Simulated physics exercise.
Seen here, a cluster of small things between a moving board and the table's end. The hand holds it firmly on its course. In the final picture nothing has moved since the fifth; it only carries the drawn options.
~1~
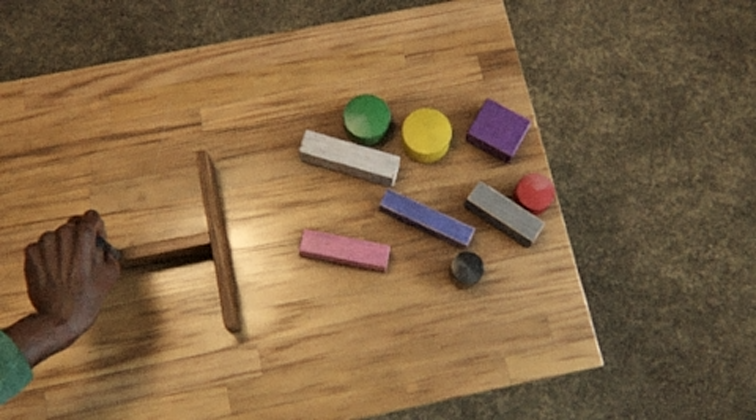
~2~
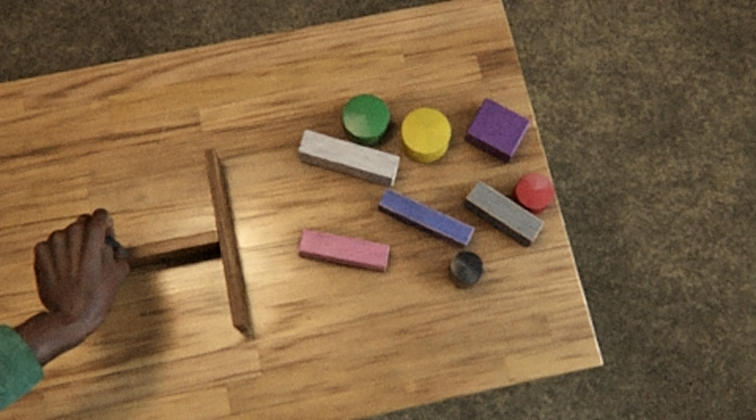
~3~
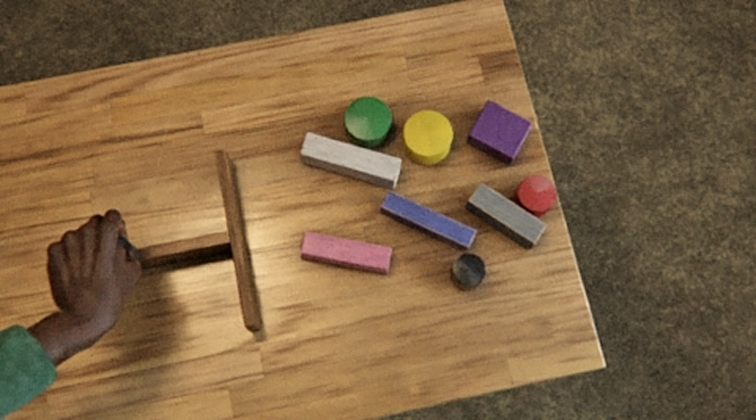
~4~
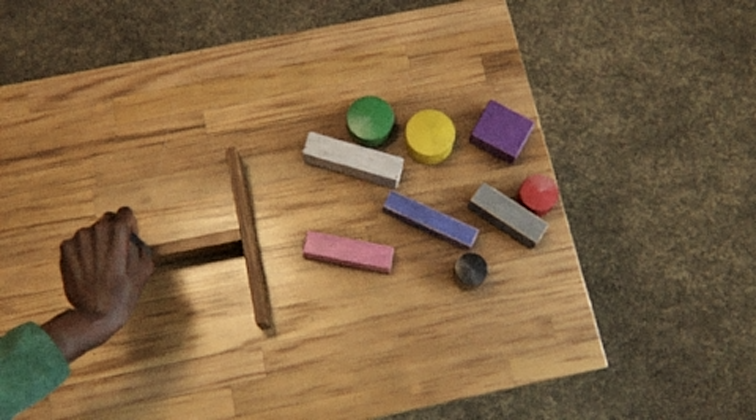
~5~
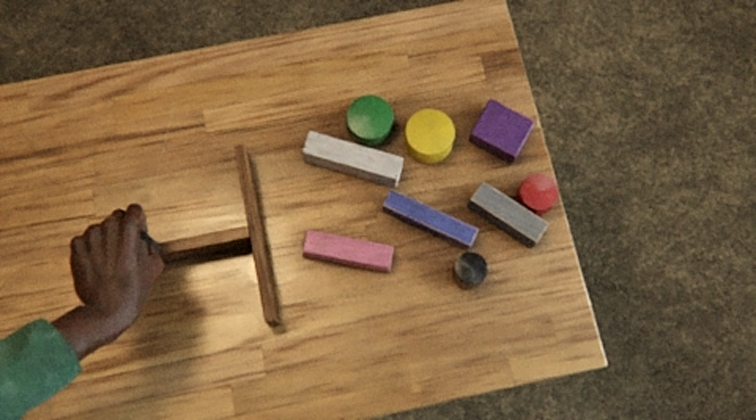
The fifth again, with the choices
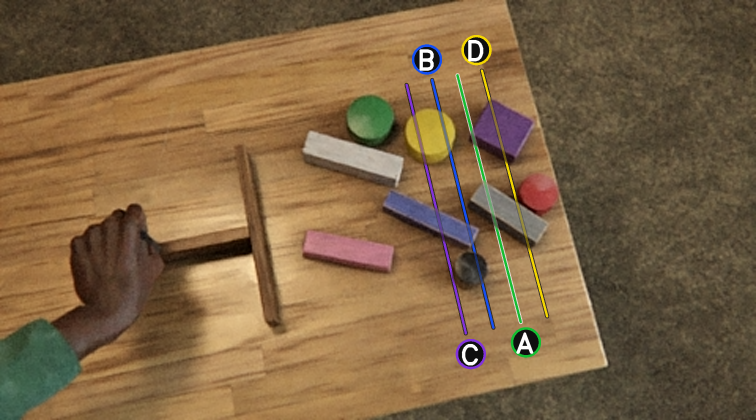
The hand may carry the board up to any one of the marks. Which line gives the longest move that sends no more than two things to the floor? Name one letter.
The farthest such stop is A.
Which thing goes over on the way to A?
It is the red tin.
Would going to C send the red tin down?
By then, no.
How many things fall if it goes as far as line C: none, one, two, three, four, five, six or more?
In all, none.
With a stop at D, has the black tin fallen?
No.
On the marked copy, A at (488, 194); B at (461, 199); C at (435, 204); D at (513, 188).
Taking A. A third of the way, board (340, 213); pink bar (397, 248); white bar (381, 161).
Two thirds of the way, board (424, 196); purple block (506, 132); grey stick (521, 219).
When it is over, board (488, 183); red tin over the edge; grey stick (568, 219); one fallen.
As for the rest, B is within the limit but short; C is within the limit but short; D drops three.
